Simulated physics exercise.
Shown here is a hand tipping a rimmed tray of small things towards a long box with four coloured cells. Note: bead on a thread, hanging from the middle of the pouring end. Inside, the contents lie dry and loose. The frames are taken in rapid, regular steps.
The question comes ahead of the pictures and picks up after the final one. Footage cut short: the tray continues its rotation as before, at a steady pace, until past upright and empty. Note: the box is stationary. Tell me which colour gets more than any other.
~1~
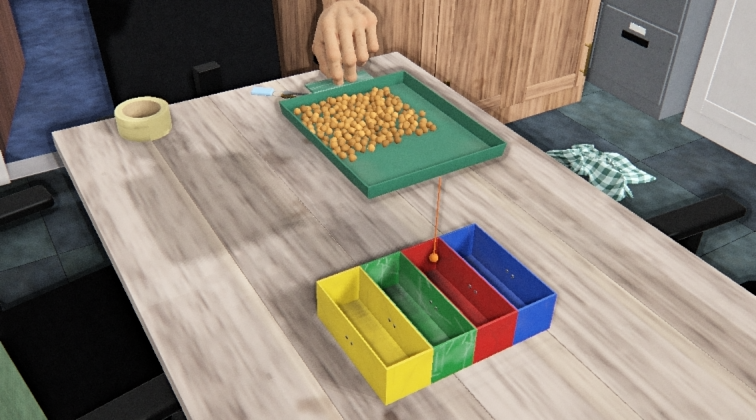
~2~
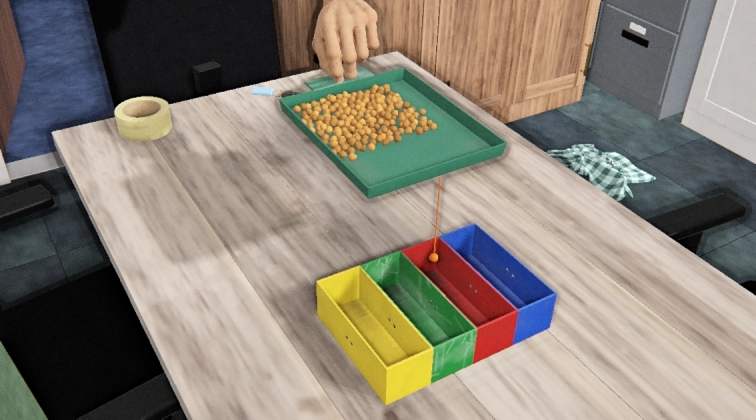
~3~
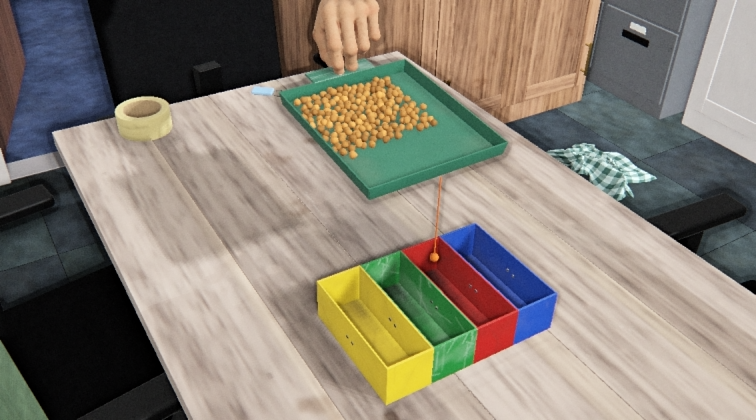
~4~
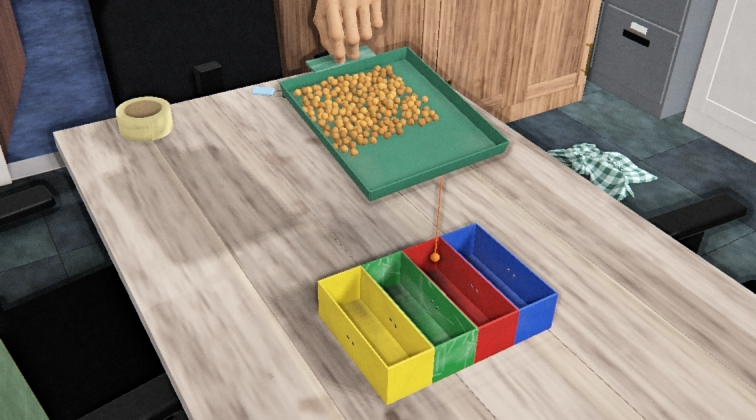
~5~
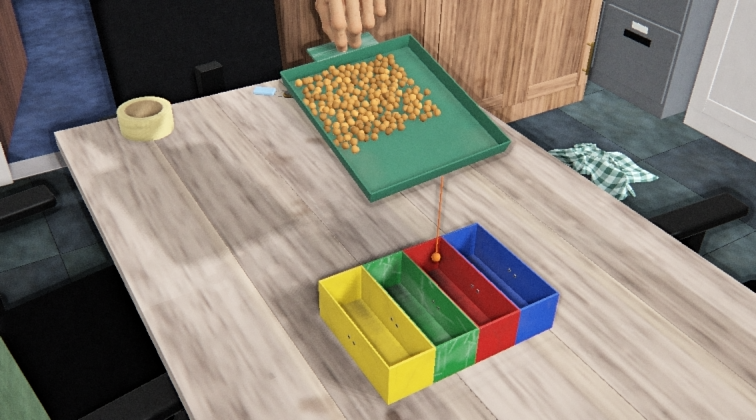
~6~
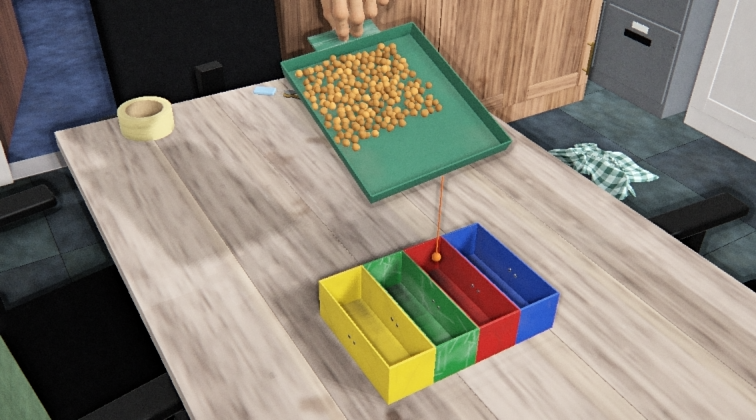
The green one gets the most.
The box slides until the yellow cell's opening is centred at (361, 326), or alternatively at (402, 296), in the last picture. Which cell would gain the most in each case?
The green one, then yellow.
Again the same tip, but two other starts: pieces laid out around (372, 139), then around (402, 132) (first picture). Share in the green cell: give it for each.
It comes to about 40 per cent the first time and about 40 per cent the second.
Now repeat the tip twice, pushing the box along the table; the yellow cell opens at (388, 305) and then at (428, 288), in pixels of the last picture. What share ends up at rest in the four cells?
First placement near 90 percent, second near 50 percent.
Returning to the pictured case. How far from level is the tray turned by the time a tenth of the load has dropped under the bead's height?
It has tipped about 90 degrees.
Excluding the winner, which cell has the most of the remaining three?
Rank 2: That yellow cell.
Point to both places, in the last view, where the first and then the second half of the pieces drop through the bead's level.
The leading part at (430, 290), the rest of it at (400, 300).
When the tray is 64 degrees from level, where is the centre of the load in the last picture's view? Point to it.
In the last view, the load is centred near (403, 156).
Soon, tray tipped steeply; nearly all on the tray; a small part falling or outside the box.
A while on, tray tipped past a quarter turn; most on the tray; a small part in the green cell; a stray few in the yellow cell; a stray few in the red cell; a small part falling or outside the box.
Towards the end, tray tipped past a quarter turn; about half in the green cell; about a third in the yellow cell; about a quarter in the red cell; a stray few in the blue cell; a stray few falling or outside the box.
Finally, tray tipped past a quarter turn; about half in the green cell; about a third in the yellow cell; about a quarter in the red cell; a stray few in the blue cell; a stray few outside the box.
